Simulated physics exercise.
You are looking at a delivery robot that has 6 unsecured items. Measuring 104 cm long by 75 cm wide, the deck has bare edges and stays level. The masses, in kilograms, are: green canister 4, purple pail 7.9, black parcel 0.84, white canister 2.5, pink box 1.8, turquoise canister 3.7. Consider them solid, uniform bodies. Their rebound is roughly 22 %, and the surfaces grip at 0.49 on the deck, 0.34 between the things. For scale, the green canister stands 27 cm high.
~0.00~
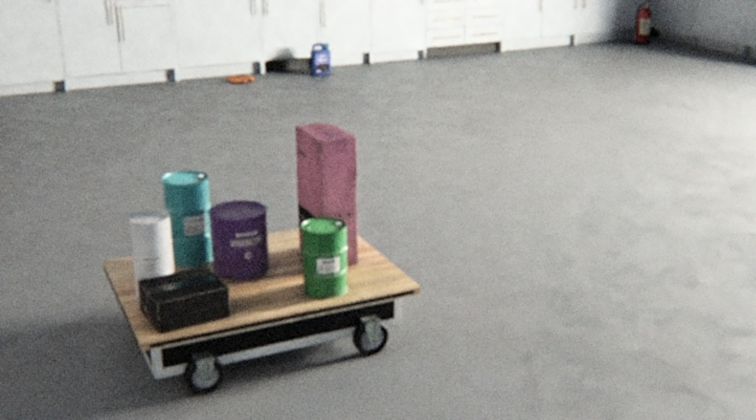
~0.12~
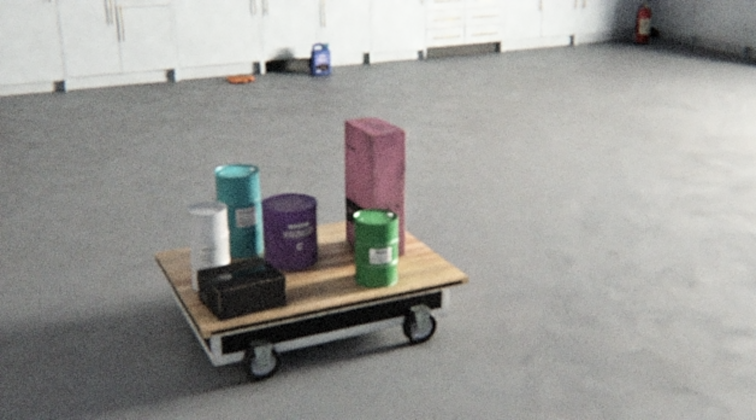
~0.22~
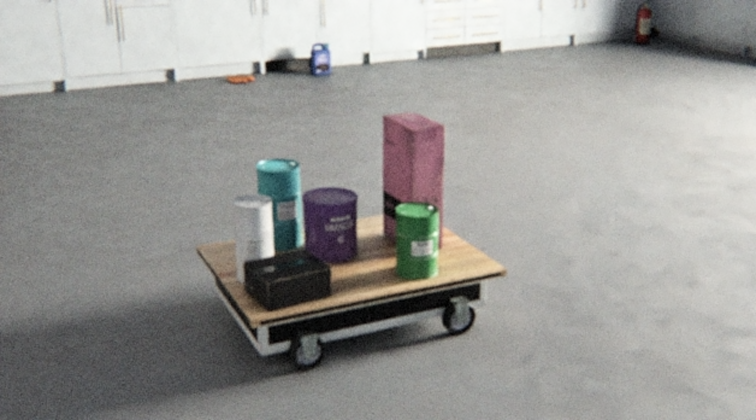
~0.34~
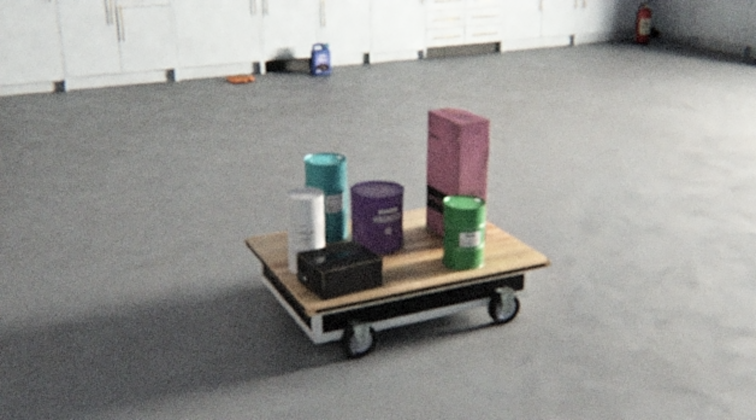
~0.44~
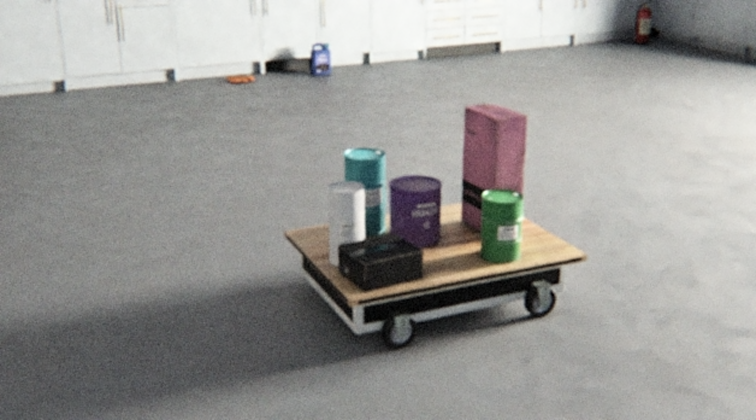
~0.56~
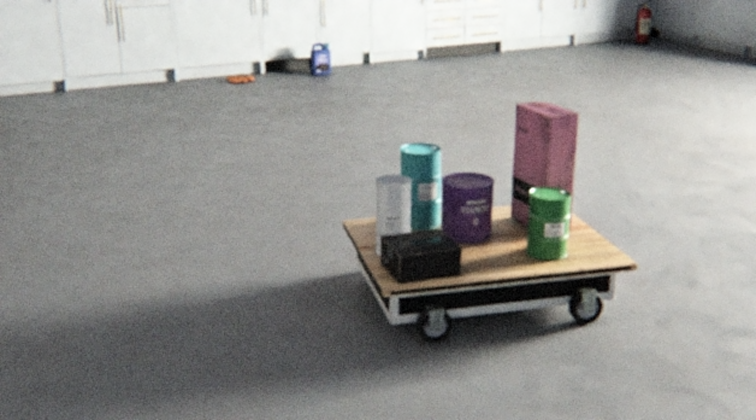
A low wheeled cart carrying colourful canisters, a black parcel and a tall pink box rolls rightward across a grey floor, turning slightly.
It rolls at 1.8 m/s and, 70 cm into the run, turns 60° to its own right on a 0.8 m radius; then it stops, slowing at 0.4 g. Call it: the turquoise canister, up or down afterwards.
Down.
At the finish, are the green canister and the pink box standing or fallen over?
The green canister topples; the pink box tips over.
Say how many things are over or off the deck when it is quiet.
The answer: 3.
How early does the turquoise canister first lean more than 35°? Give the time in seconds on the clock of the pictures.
About 1.0 seconds.
By 0.86 s, 155 cm covered, turned 50°; pink box and turquoise canister now off the deck; green canister tilted 4°; purple pail 10 cm from its spot.
By 1.16 s, 205 cm covered, turned 60°; green canister tilted 18°; purple pail 11 cm from its spot.
When it is over (2.0 s), off the deck and tipped over, green canister, pink box and turquoise canister; not toppled but over 10 cm from the start, purple pail; the other 2 within 10 cm of the start.
